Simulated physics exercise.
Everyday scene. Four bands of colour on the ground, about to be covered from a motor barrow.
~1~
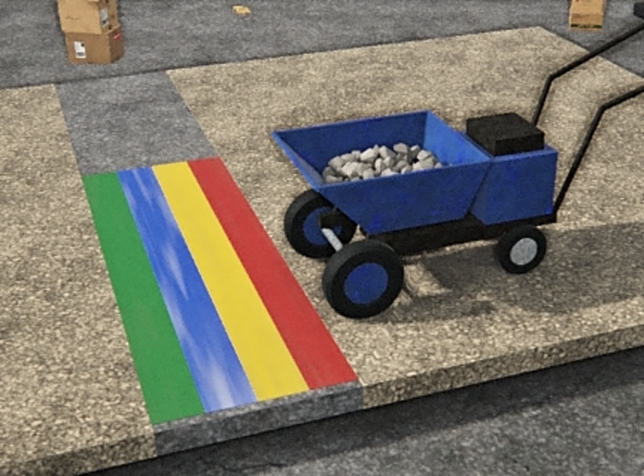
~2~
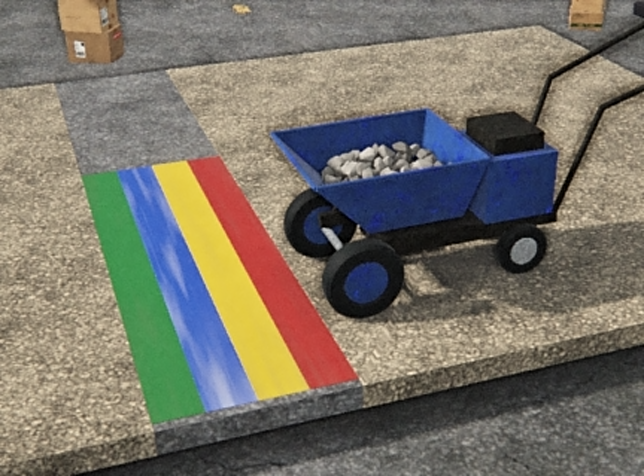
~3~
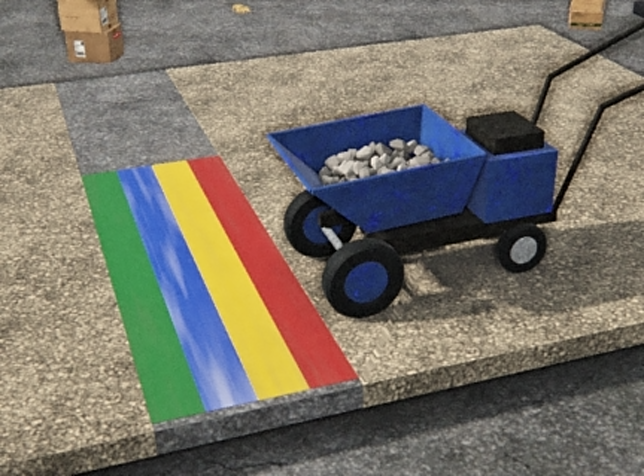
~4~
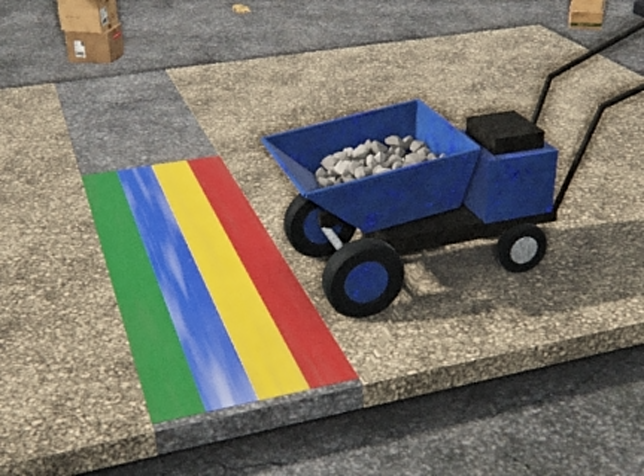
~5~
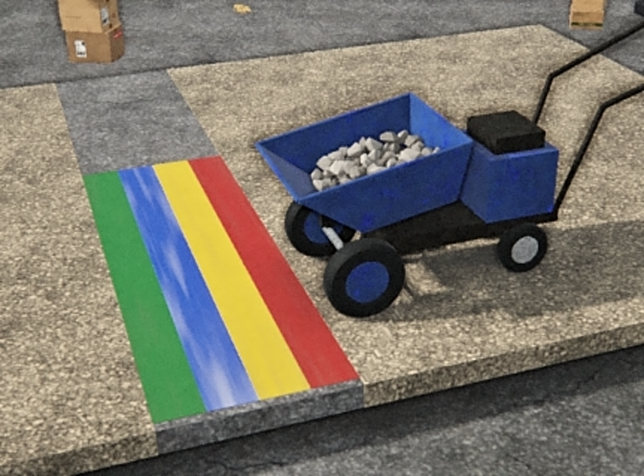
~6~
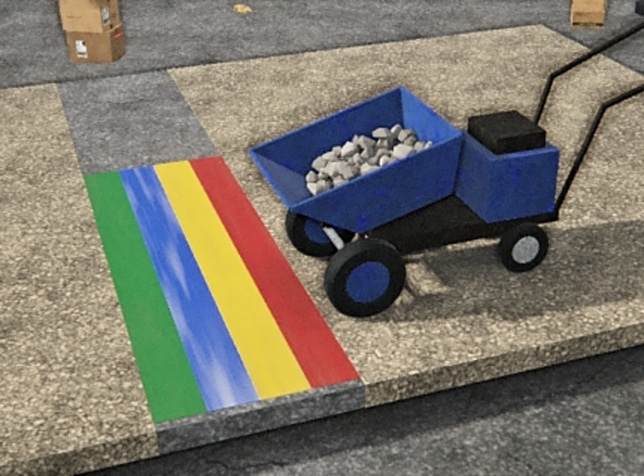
At first, a blue motor barrow loaded with broken stones stands with its skip level, to the right of green, blue, yellow and red strips on the ground. The skip then tilts gradually forward to the left, its front lip lowering and its back rising, while the wheels stay in place.
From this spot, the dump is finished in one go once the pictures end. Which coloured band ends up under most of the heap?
The blue one.
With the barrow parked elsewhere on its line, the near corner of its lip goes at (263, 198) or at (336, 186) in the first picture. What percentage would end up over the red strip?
The first spot yields roughly 0 percent, the second roughly 0 percent.
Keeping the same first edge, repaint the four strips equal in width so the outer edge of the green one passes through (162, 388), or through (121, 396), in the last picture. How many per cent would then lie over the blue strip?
40 % and 40 %.
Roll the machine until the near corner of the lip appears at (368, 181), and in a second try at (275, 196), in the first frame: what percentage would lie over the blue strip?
Close to 20 in a hundred, and close to 20 in a hundred.
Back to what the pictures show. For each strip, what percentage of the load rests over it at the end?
Per cent of the load - red strip: 0, yellow strip: 15, blue strip: 45, green strip: 25.
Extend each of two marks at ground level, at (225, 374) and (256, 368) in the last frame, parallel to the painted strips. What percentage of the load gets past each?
Respectively 60 and 80 %.
Soon, skip tipped steeply; all in the skip.
A while on, skip tipped right over; most in the skip; a small part over the yellow strip; a small part over the blue strip.
Towards the end, skip tipped right over; a small part in the skip; a small part over the yellow strip; about half over the blue strip; about a quarter over the green strip; a small part off the paint.
Finally, skip tipped right over; a small part in the skip; none over the red strip; a small part over the yellow strip; about half over the blue strip; about a quarter over the green strip; a small part off the paint.
